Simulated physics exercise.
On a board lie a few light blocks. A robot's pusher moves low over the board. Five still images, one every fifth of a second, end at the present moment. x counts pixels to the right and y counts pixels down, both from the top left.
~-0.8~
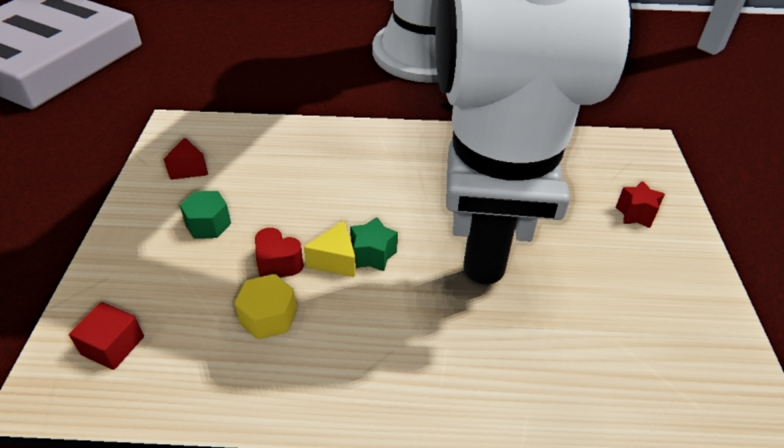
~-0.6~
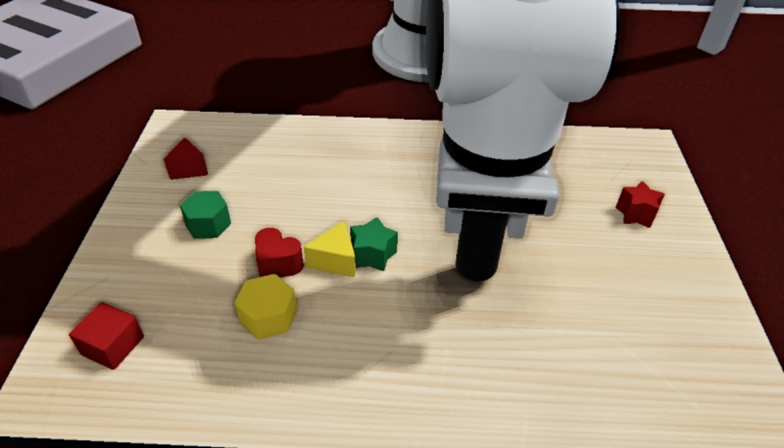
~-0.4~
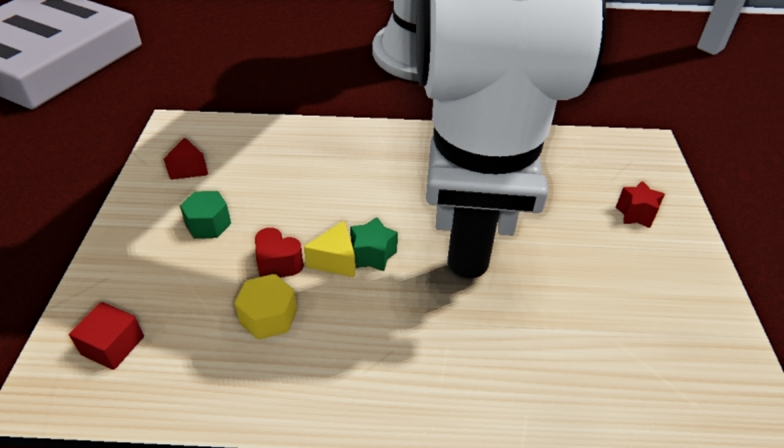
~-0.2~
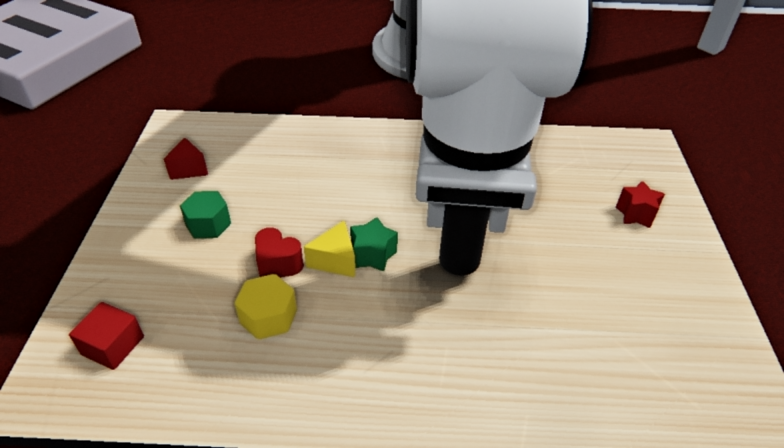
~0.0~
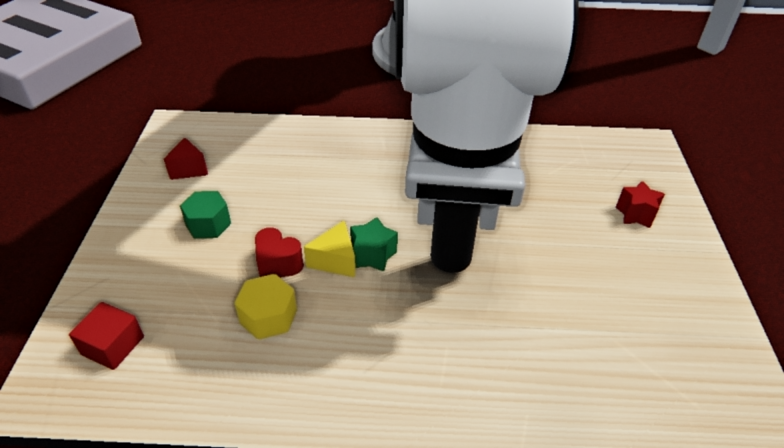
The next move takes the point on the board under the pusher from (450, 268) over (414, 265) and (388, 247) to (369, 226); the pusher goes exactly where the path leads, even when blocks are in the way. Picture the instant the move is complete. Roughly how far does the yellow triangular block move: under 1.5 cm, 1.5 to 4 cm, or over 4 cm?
It's set to move 1.5-4 cm.
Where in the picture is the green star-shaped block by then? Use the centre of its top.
At pixel (333, 216).
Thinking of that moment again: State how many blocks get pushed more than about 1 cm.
Here I'd predict two blocks moving more than 1 cm.
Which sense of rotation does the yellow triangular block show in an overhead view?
It makes a counterclockwise turn.
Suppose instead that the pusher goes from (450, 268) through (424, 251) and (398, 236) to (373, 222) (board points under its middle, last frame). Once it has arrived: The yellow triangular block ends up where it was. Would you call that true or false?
Verdict: False.
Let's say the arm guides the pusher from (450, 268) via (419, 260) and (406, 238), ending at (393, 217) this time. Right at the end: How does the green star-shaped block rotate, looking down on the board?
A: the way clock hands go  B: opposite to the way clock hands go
The answer is B.
The first path, step by step. One third of the way, pusher at (413, 255); nothing pushed yet.
Two thirds of the way, pusher at (388, 237); red heart at (270, 245), turned 15° clockwise; yellow triangular block at (318, 241), turned 25° anticlockwise; green star-shaped block at (347, 223), turned 30° anticlockwise.
At the end, pusher at (368, 217); red heart at (270, 245), turned 15° clockwise; yellow triangular block at (313, 241), turned 40° anticlockwise; green star-shaped block at (333, 216), turned 50° anticlockwise.
